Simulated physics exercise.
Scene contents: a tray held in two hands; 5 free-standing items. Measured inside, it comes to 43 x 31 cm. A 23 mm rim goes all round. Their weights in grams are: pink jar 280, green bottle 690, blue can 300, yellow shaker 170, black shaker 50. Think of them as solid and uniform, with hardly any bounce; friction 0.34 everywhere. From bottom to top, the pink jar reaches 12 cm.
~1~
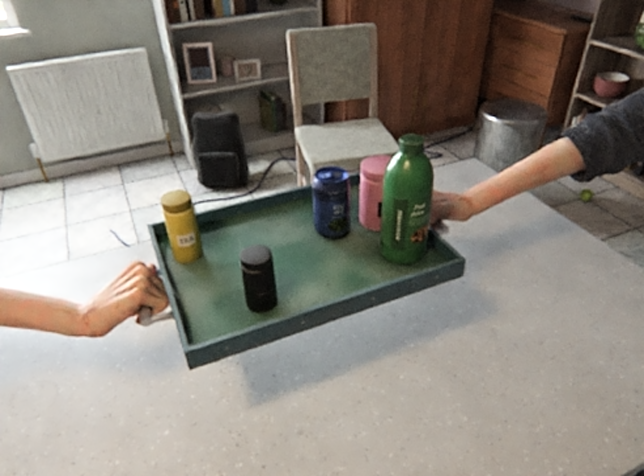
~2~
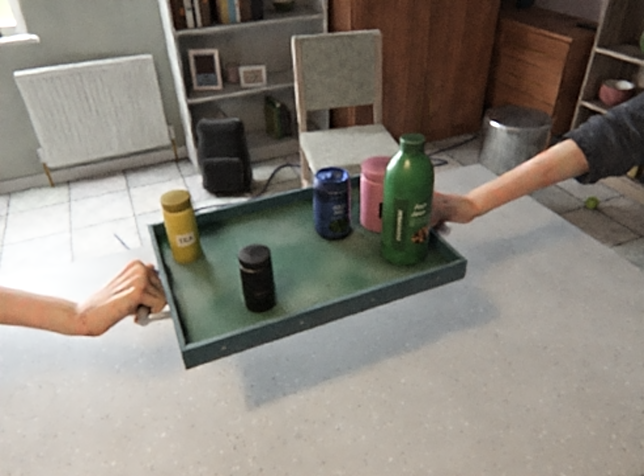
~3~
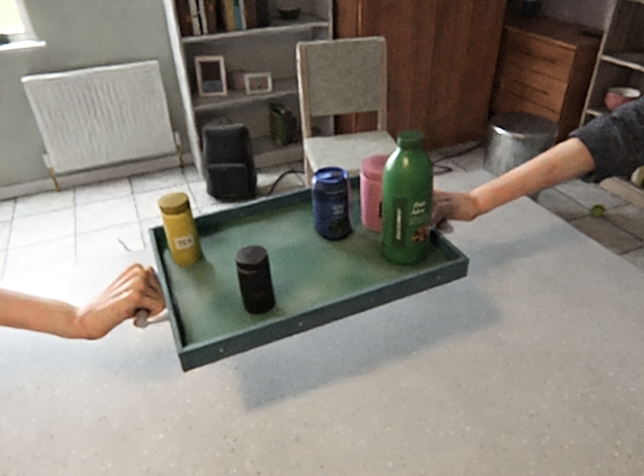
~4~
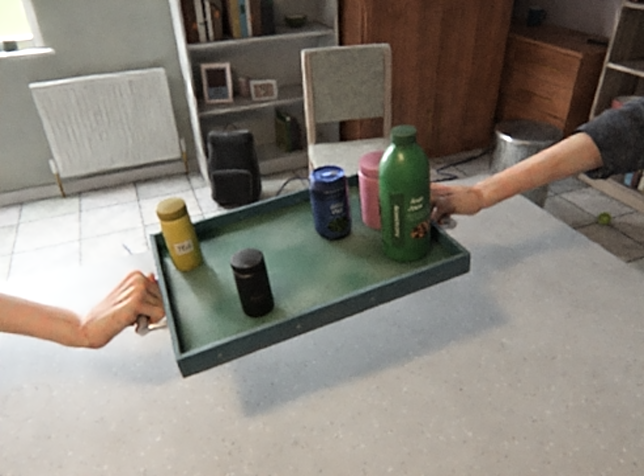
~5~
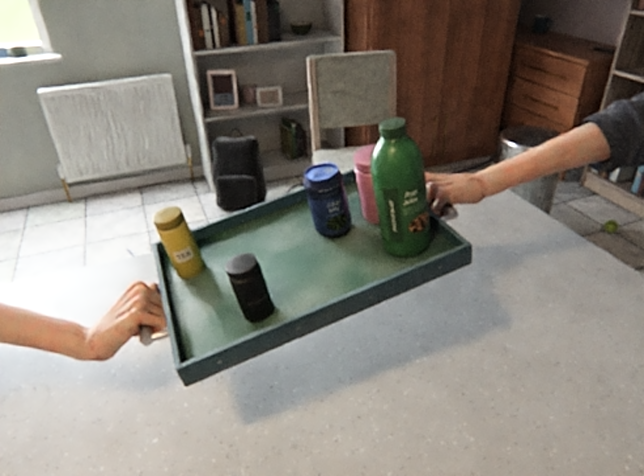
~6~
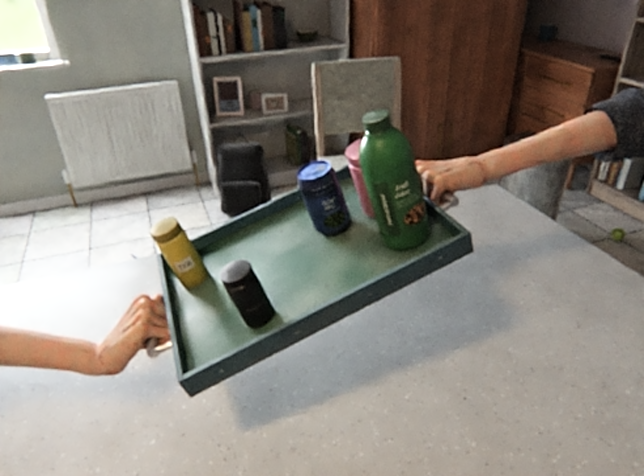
In a room with a radiator and shelves, two hands hold a green tray of containers level, then tilt it left edge down.
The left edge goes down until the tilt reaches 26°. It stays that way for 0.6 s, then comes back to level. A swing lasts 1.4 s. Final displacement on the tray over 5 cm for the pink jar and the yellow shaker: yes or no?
Final: Pink jar yes; yellow shaker yes.
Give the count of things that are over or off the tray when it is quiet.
5.
Then, 0.90 s past the last view, tray tilted 26°, left edge down; pink jar tipped 12° against what carries it near (209, 264); yellow shaker tipped 11° against what carries it near (169, 271); green bottle tipped 16° against what carries it.
Then, 1.60 s past the last view, tray tilted 22°, left edge down; pink jar, green bottle, blue can, yellow shaker and black shaker now off the tray.
Finally, off the tray, pink jar, green bottle, blue can, yellow shaker and black shaker. In the last view, pink jar near (145, 322), yellow shaker near (148, 303).
